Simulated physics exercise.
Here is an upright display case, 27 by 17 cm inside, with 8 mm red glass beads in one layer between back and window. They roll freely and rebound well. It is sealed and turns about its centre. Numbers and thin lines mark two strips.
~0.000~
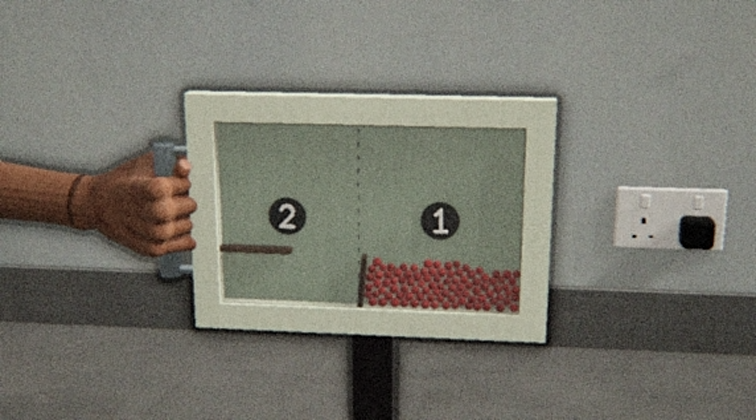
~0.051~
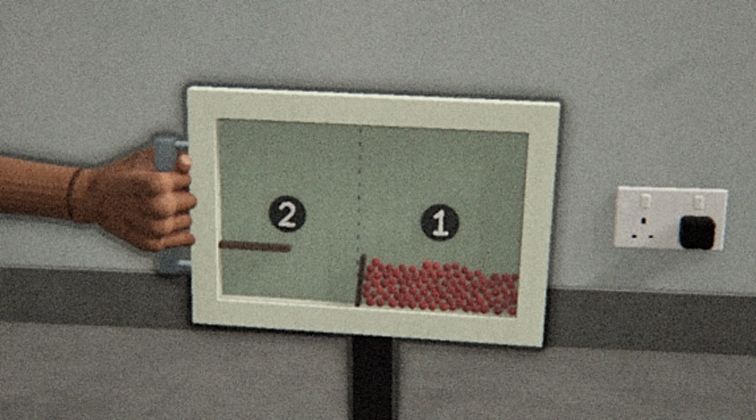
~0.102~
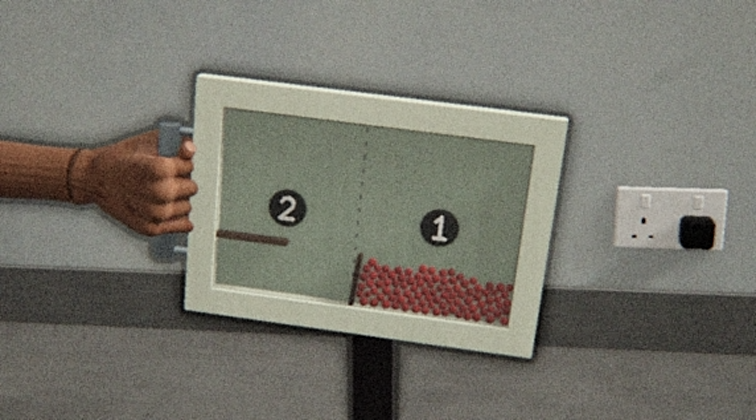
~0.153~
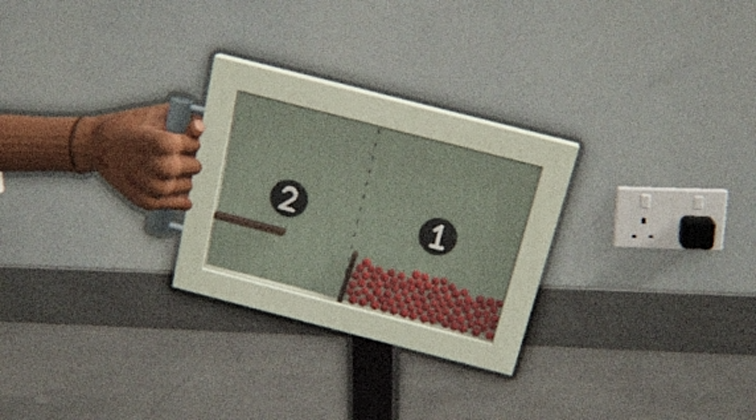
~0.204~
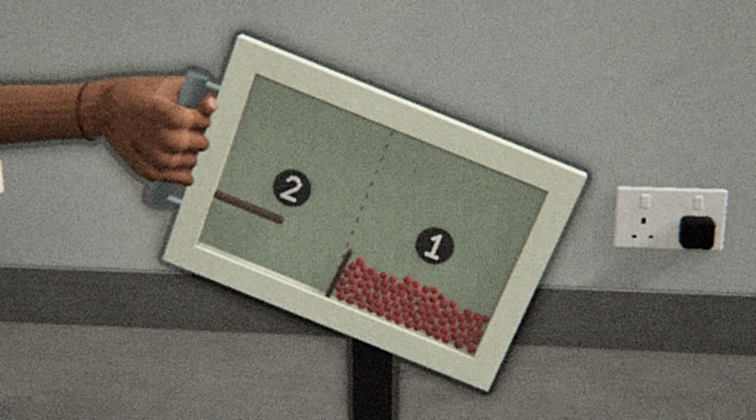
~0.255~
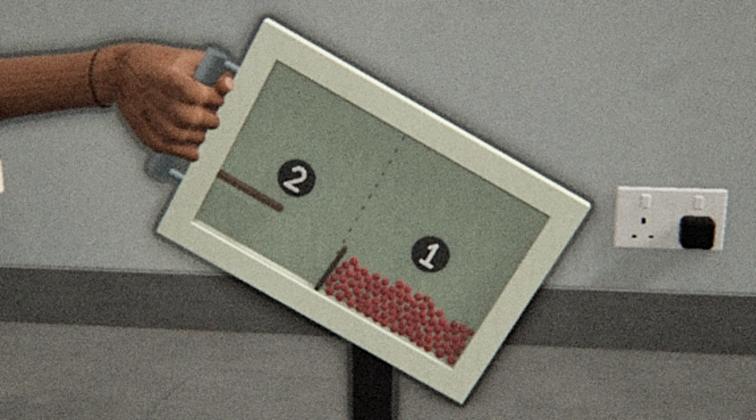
A hand on the left gripped the handle of a pale-framed display case and turned it steadily clockwise, raising its left side, while the red beads shifted slightly within the right-hand section.
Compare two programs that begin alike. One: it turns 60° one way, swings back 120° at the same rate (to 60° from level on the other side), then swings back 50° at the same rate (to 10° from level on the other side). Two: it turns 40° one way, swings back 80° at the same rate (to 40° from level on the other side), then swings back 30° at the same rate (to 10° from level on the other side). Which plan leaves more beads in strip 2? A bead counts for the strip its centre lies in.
The first plan.
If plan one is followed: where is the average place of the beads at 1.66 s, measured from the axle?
Some 4 cm right and 5 cm below.
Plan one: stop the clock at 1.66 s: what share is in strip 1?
Some 70 per cent.
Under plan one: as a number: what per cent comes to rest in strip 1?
Some 70 per cent.
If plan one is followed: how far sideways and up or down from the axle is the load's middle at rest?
Some 1 cm right and 6 cm below.
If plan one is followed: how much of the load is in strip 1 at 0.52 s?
Roughly 100 per cent.
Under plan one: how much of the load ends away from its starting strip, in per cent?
Roughly 30 per cent.
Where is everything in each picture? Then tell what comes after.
The first picture shows level; about 100 beads; load centre (441, 287); top bead (457, 264); no. 1 (440, 221), no. 2 (287, 216).
The second picture shows turned 1° clockwise; load centre (439, 288); top bead (376, 262).
The third picture shows turned 6° clockwise; load centre (434, 293); top bead (372, 263); wall ends (360, 256), (286, 242).
The fourth picture shows turned 13° clockwise; load centre (424, 300); top bead (366, 263).
The fifth picture shows turned 21° clockwise; load centre (411, 306); top bead (360, 262).
The sixth picture shows turned 29° clockwise; load centre (399, 310); top bead (354, 262); no. 1 (430, 254), no. 2 (297, 178).
Plan one. At 0.52 s, it stands 60° clockwise; the beads' middle is 1 cm left of and 10 cm below the centre; no. 1, 100 %.
After 1.66 s, it stands 35° anticlockwise; the beads' middle is 4 cm right of and 5 cm below the centre; no. 1, 70 %, no. 2, 30 %.
After 1.89 s, it stands 10° anticlockwise; the beads' middle is 1 cm right of and 6 cm below the centre; no. 1, 70 %, no. 2, 30 %.
Settled by 3.1 s, it stands 10° anticlockwise; no. 1, 70 %, no. 2, 30 %.
Plan two would end with no. 1, 95 %, no. 2, 5 %.
